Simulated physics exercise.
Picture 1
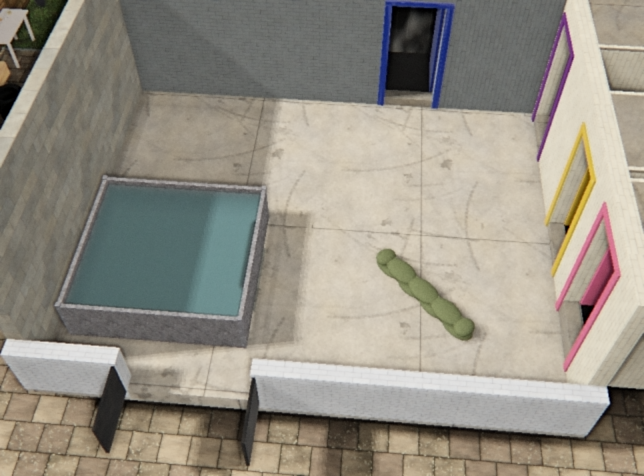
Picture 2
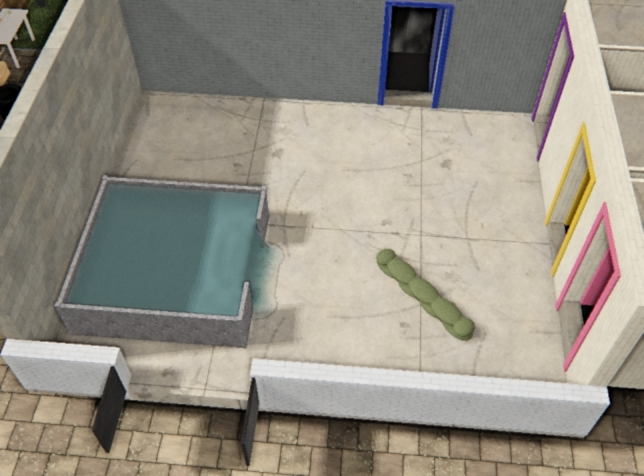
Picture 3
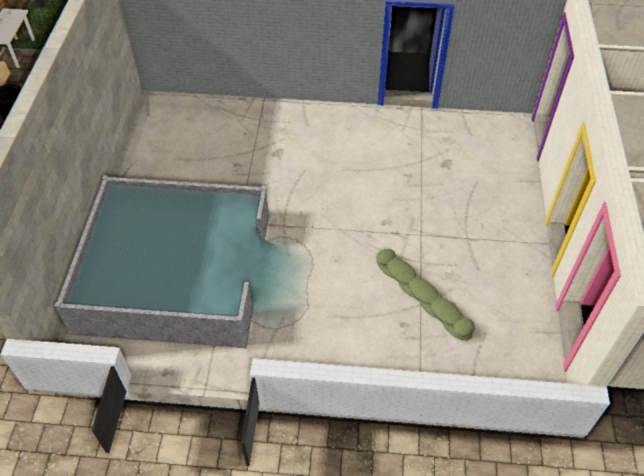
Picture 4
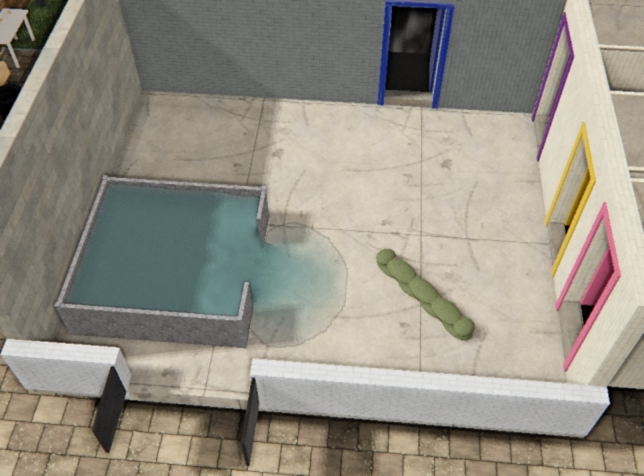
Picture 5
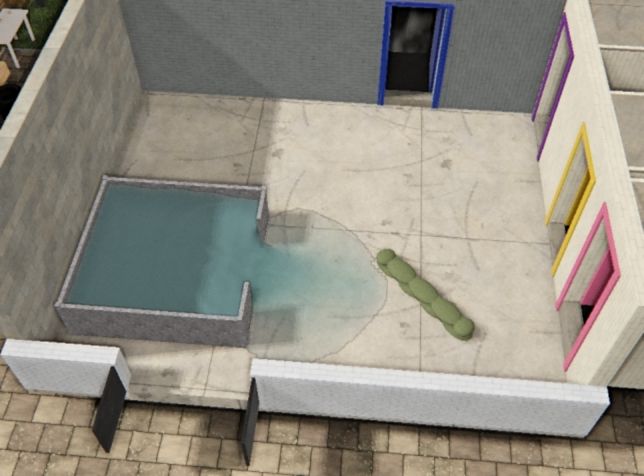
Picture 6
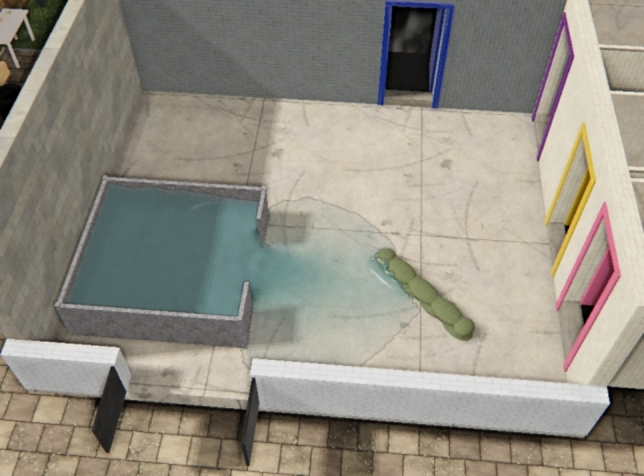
At the start, still water fills a square tank on the left of a walled yard, with a lumpy green barrier lying to the right. A gap opens in the tank's right side and water pours out, fanning rightward across the pale floor until it reaches the barrier's upper end.
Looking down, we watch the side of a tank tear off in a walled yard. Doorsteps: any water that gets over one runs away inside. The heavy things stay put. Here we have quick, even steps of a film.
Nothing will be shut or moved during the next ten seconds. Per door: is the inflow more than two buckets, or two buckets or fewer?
My prediction: The yellow door is not overrun past two buckets, the blue door is not overrun past two buckets, the pink door is not overrun past two buckets, the purple door is not overrun past two buckets.
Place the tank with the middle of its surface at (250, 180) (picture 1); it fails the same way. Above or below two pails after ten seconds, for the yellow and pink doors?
I'd say the yellow door crosses the line but the pink door doesn't reach it.
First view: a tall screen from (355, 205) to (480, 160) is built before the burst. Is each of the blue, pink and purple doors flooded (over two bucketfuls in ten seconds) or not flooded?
Blue door remains short, pink door remains short, purple door remains short.
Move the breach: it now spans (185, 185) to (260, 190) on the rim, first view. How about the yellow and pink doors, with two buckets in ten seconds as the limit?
Looks like the yellow door doesn't reach it but the pink door doesn't reach it.
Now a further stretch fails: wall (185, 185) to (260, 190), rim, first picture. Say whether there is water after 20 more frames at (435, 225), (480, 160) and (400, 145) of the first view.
Point by point: Untouched, swamped and swamped.
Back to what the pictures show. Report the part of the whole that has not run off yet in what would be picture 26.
Estimate: 100 per cent.
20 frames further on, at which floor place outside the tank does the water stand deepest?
My finger goes to (541, 407).
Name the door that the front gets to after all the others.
I say the door marked blue.
A moment on, water covers 25 % of the floor; the yellow door not reached, the blue door not reached, the pink door not reached, the purple door not reached.
Next, water covers 40 % of the floor; the yellow door not reached, the blue door not reached, the pink door wet at the sill, nothing in, the purple door not reached.
Then, water covers 55 % of the floor; the yellow door wet at the sill, nothing in, the blue door wet at the sill, nothing in, the pink door wet at the sill, nothing in, the purple door wet at the sill, nothing in.
Later, water covers 70 % of the floor; the yellow door under two buckets in, the blue door wet at the sill, nothing in, the pink door under two buckets in, the purple door under two buckets in.
In the end, water covers 95 % of the floor; the yellow door under two buckets in, the blue door under two buckets in, the pink door under two buckets in, the purple door under two buckets in.
